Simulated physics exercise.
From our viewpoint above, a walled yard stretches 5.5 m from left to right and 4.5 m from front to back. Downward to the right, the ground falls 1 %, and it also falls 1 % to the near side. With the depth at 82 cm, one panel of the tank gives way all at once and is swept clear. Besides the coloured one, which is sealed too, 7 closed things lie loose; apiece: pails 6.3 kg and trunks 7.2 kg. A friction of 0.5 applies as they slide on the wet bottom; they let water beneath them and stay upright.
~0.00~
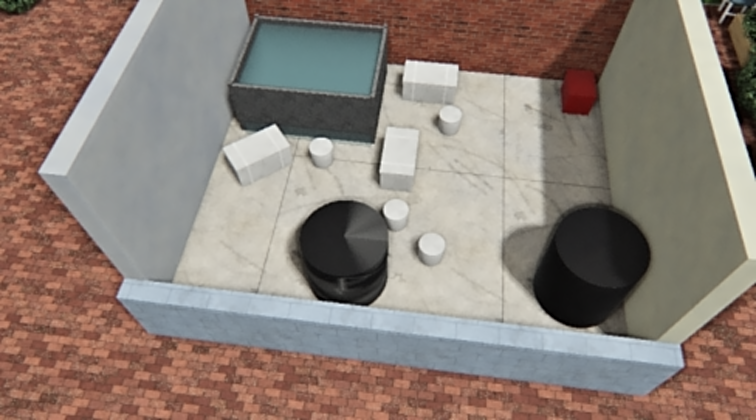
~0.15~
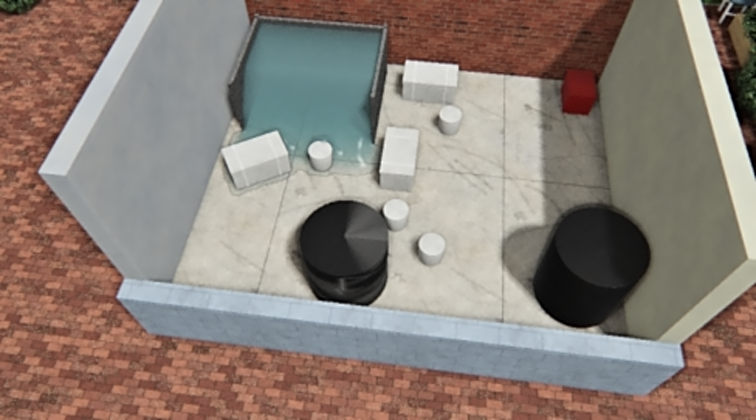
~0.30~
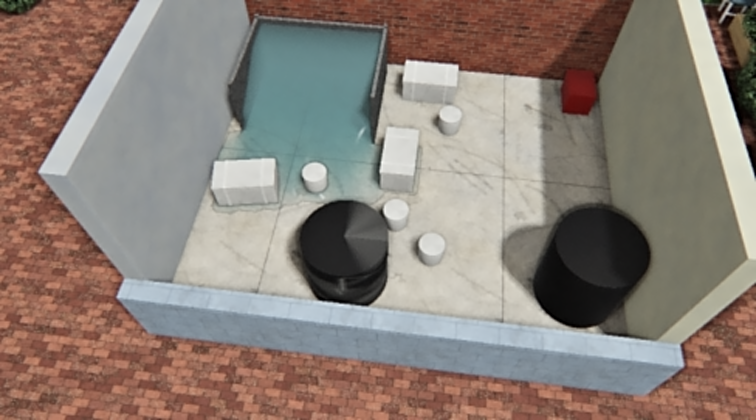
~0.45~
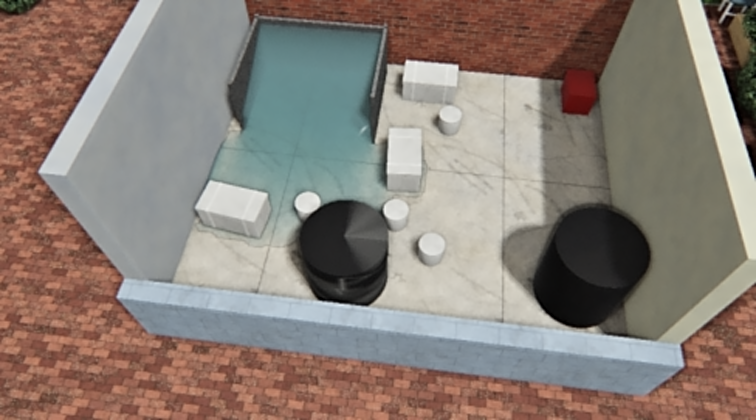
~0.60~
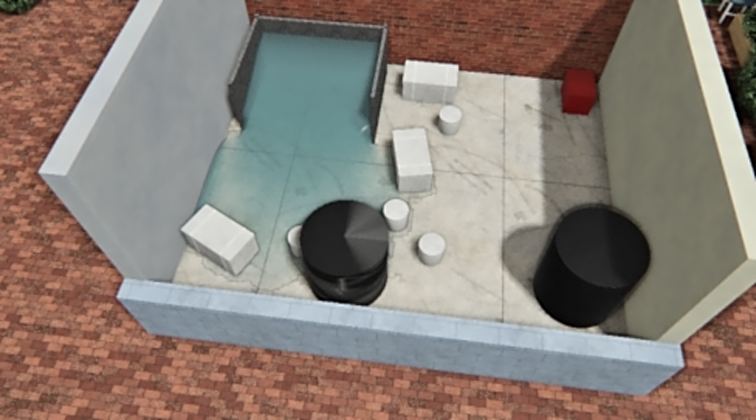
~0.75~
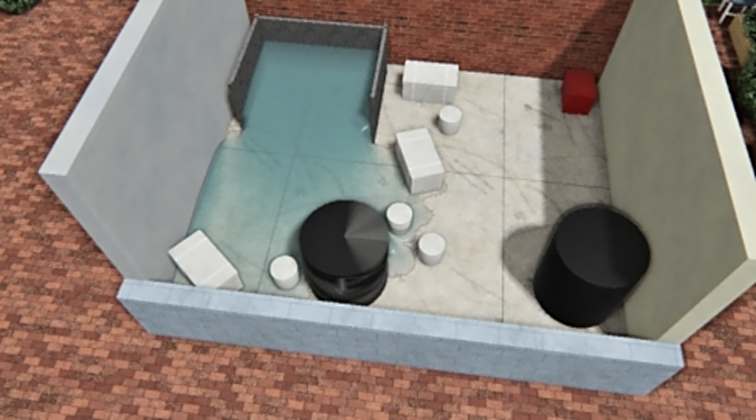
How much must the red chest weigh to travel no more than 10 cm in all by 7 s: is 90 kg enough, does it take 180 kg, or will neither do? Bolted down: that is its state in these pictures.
In all likelihood, going light is acceptable.
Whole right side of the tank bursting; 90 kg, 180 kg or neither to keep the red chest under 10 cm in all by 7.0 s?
With that failure, the big mass alone works.
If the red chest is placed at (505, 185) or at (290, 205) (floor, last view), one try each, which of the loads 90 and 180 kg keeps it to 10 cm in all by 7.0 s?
Well, the little one does for the first, just the big one for the second.
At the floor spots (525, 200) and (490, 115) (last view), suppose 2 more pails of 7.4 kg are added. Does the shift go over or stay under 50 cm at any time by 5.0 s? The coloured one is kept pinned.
Going through them in that order, the answers are too far and not too far.
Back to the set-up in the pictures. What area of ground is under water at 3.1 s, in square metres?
17 m2.
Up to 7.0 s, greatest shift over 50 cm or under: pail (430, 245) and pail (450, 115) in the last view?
So the first one crosses the line and the second one stays inside.
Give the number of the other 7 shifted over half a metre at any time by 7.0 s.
By my tally, 5.
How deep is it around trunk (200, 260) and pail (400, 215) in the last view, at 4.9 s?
First roughly 11 cm, second roughly 15 cm.
After 1.4 s the red chest would be 0 cm from its start with 90 kg and 0 cm from its start with 180 kg; 0 cm of water round it then.
After 3.1 s the red chest would be 0 cm from its start with 90 kg and 0 cm from its start with 180 kg; 0 cm of water round it then.
After 4.9 s the red chest would be 0 cm from its start with 90 kg and 0 cm from its start with 180 kg; 13 cm of water round it then.
After 7.0 s the red chest would be 0 cm from its start with 90 kg and 0 cm from its start with 180 kg; 13 cm of water round it then.
